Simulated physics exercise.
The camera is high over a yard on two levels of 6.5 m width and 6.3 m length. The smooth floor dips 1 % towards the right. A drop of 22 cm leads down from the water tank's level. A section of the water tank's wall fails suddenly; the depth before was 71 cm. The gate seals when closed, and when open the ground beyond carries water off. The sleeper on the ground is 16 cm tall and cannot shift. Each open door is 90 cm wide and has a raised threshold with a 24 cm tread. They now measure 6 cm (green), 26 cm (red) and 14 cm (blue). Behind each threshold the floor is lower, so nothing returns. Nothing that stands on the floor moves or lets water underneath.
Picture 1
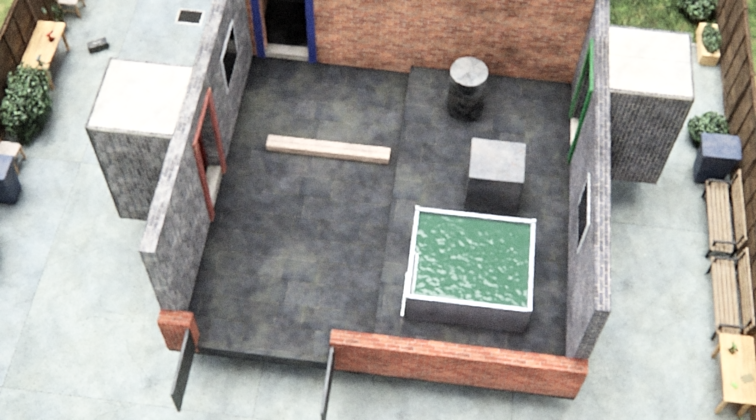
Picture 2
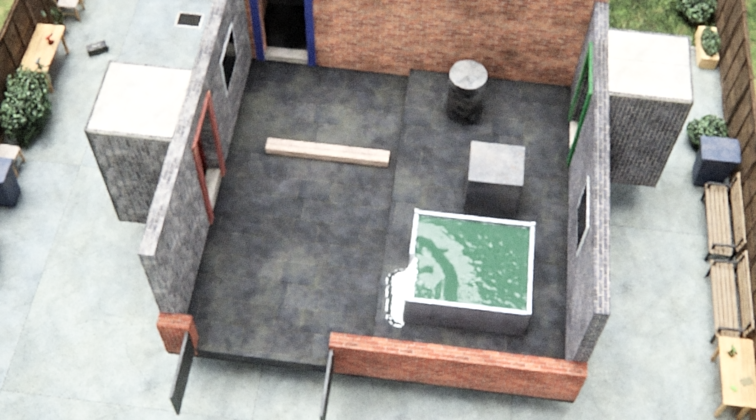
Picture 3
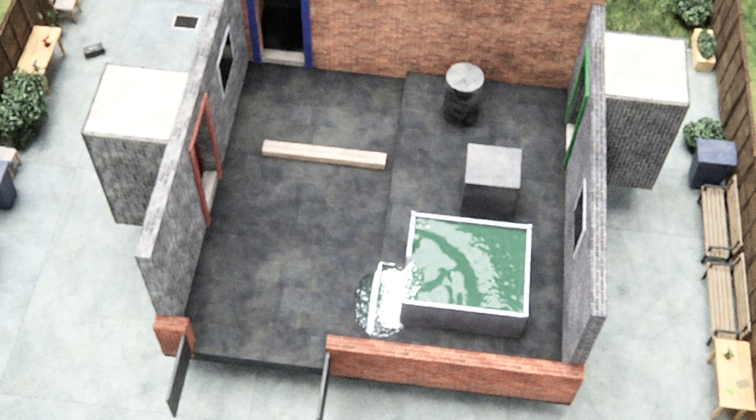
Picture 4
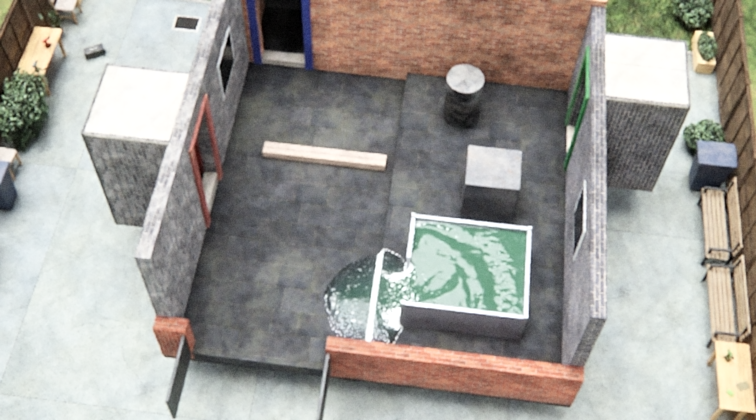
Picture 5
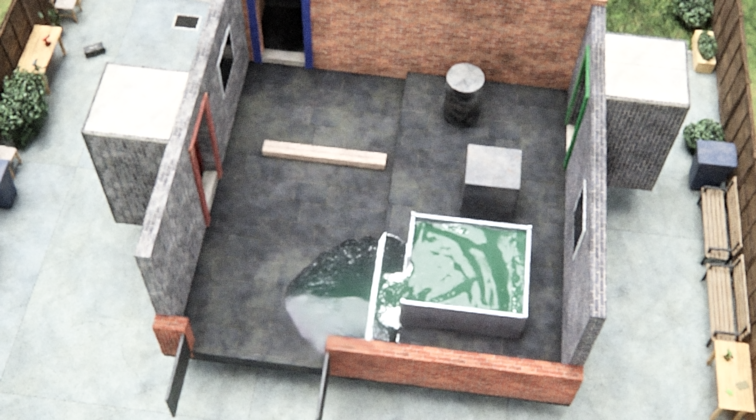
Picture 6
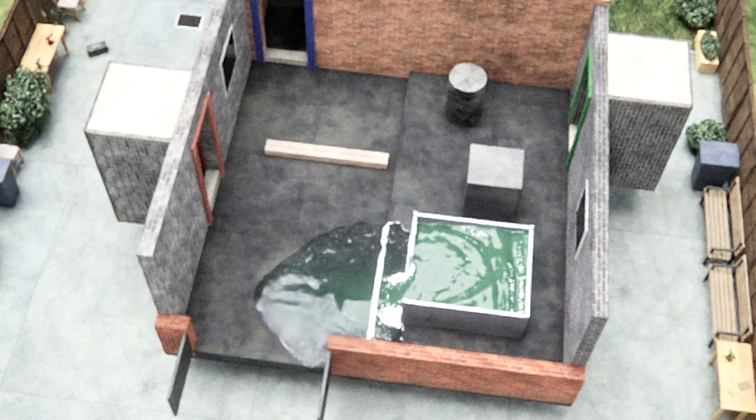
In the video, green water sits still in a raised tank inside a roofless walled yard, then part of the tank's left side gives way and water pours out, spreading leftward in a widening sheet across the dark floor.
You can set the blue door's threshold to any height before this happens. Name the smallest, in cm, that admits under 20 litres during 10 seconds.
At least 8.5 cm or so.
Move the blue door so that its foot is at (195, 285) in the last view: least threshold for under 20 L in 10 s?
Roughly 20 cm.
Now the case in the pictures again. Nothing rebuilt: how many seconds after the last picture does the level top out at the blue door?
Near 3.5 s.
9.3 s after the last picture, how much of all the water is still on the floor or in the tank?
Some 64 per cent remains.
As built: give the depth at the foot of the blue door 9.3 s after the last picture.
Some 5.5 cm.
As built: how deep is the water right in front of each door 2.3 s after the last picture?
In cm: Green 0, red 14, blue 0.
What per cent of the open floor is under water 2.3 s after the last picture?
Near 35 per cent is wet.
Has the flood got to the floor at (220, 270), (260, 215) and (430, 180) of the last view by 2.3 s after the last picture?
In turn: Wet, flooded, dry.
Then, 0.7 s after the last picture water covers 25 % of the floor, deepest (36 cm) near (398, 301); it has not reached the blue door.
Then, 2.3 s after the last picture water covers 35 % of the floor, deepest (23 cm) near (181, 336); it has not reached the blue door.
Then, 9.3 s after the last picture water covers 55 % of the floor, deepest (11 cm) near (390, 147); 5 cm at the blue door, 0 litres in over its 14 cm threshold.
At the blue door as built, the water peaked near 13 cm, 3.3 s after the last picture.
With a threshold of 7.5 cm, 33 litres would have come in within the 10 s; with 10 cm, 9 litres. So under 20 litres takes about 8.5 cm.
